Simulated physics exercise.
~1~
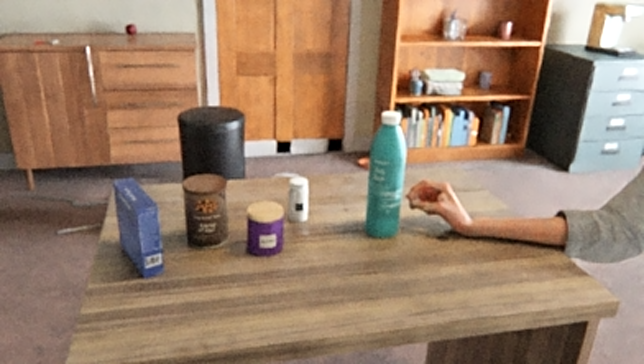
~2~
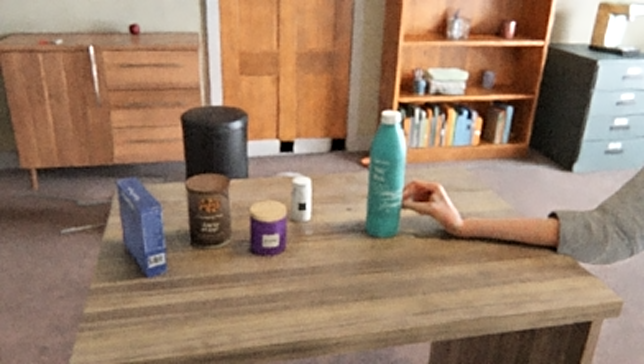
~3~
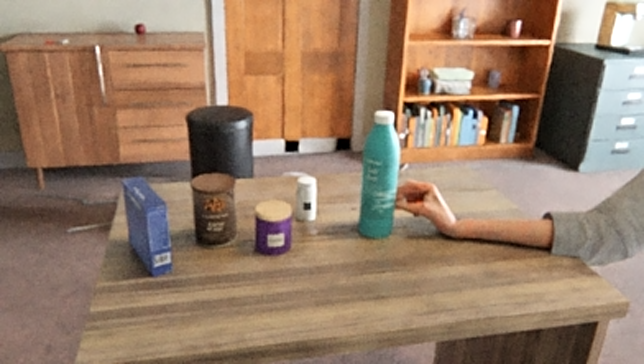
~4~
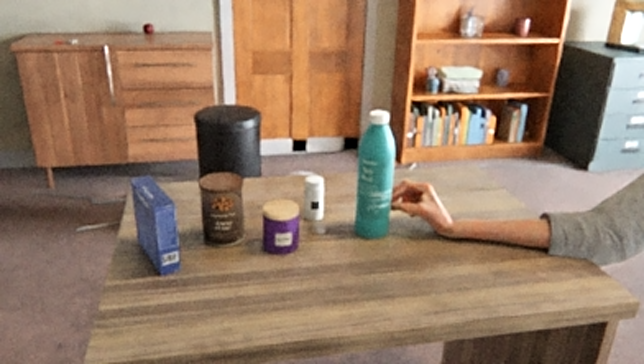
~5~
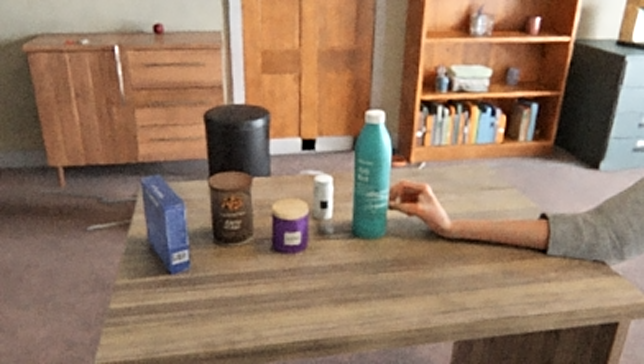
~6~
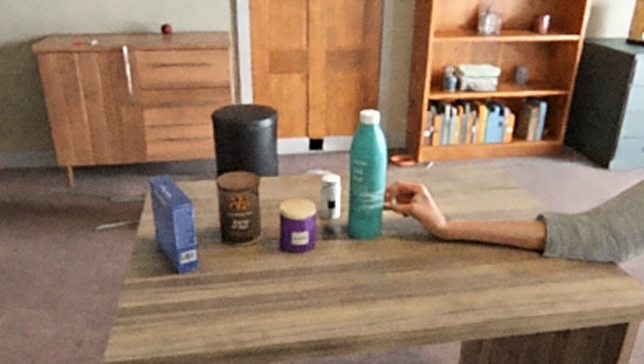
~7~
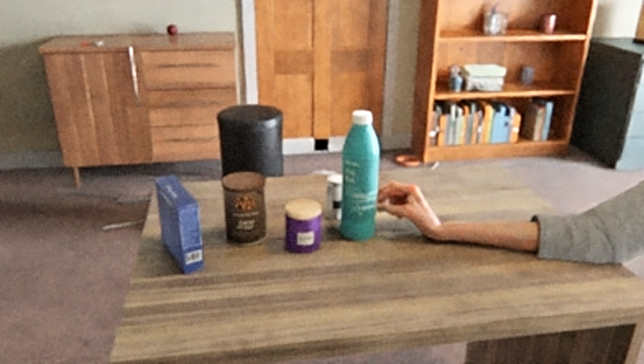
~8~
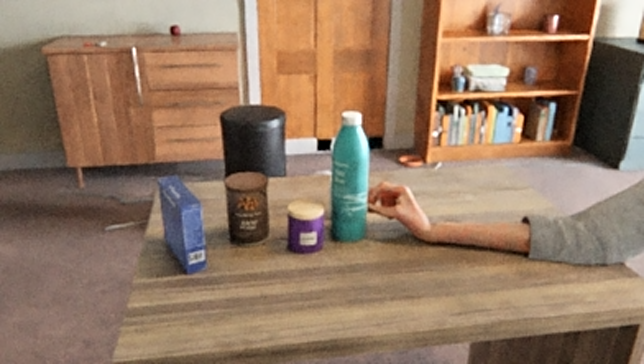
A bare wooden table stands in a carpeted room, seen from the front and slightly above, with a cabinet, a black bin, a bookcase and a filing cabinet behind it. From left to right sit a blue packet, a brown tin, a purple jar, a small white shaker and a tall turquoise bottle. A hand reaching in from the right rests against the bottle, then slowly pushes it left as the view pans slightly left. The bottle slides upright until it hides the shaker. It ends standing beside the jar, with the hand still close by and the other things unmoved.
